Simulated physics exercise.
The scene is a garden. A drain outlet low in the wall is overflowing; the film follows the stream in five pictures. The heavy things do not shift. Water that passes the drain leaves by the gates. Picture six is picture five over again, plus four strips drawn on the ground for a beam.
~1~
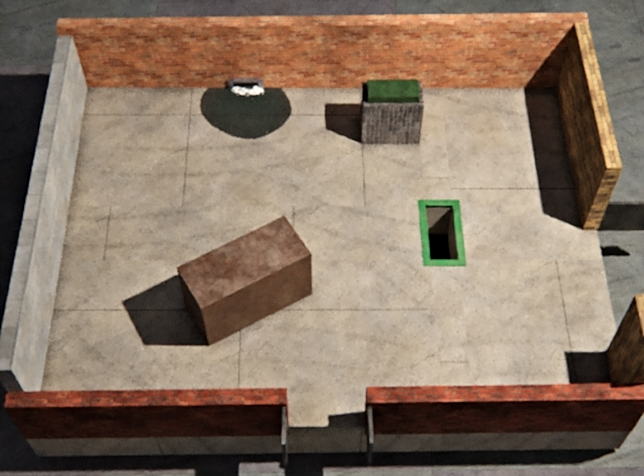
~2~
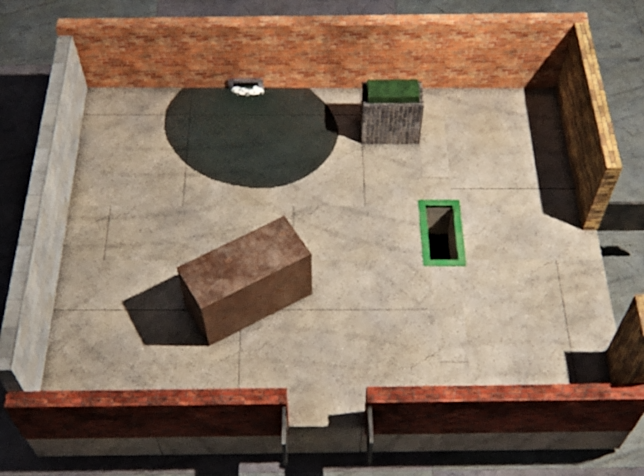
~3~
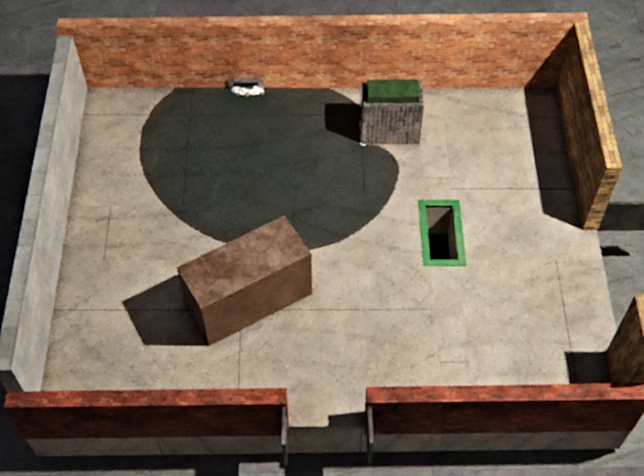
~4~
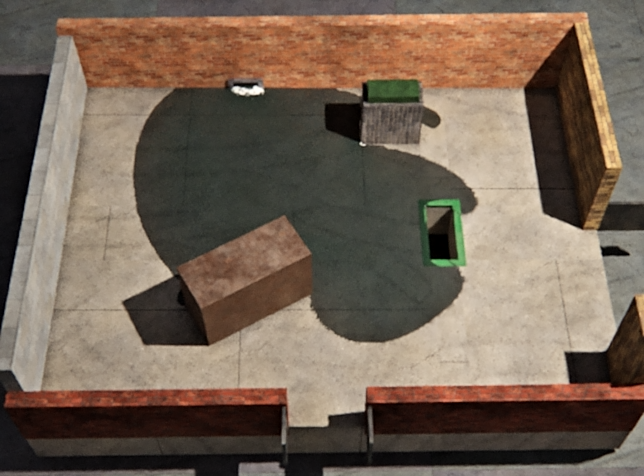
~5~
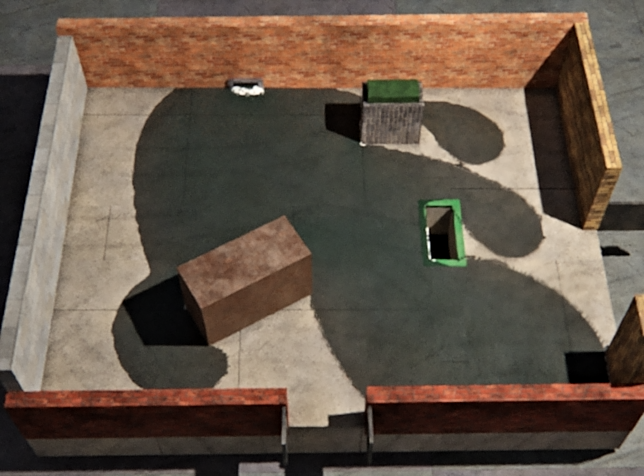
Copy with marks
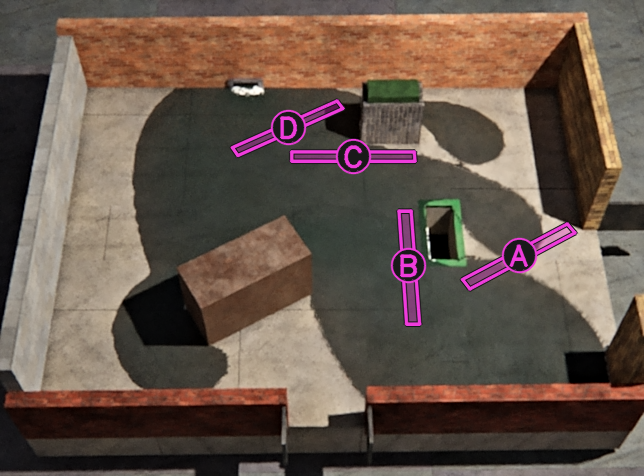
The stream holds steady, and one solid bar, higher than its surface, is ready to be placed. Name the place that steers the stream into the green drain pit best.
A.
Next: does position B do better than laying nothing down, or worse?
Position B is worse.
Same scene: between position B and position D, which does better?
That would be D.
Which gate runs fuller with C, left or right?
The right gate.
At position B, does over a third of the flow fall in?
No.
On the marked copy, A from (466, 284) to (571, 228); B from (413, 324) to (405, 211); C from (291, 156) to (414, 156); D from (235, 151) to (340, 104).
If A is chosen, about 33 % of the stream runs into the green drain pit, about 66 % out by the gates.
If B is chosen, about 14 % of the stream runs into the green drain pit, about 86 % out by the gates.
If C is chosen, about 15 % of the stream runs into the green drain pit, about 85 % out by the gates.
If D is chosen, about 18 % of the stream runs into the green drain pit, about 82 % out by the gates.
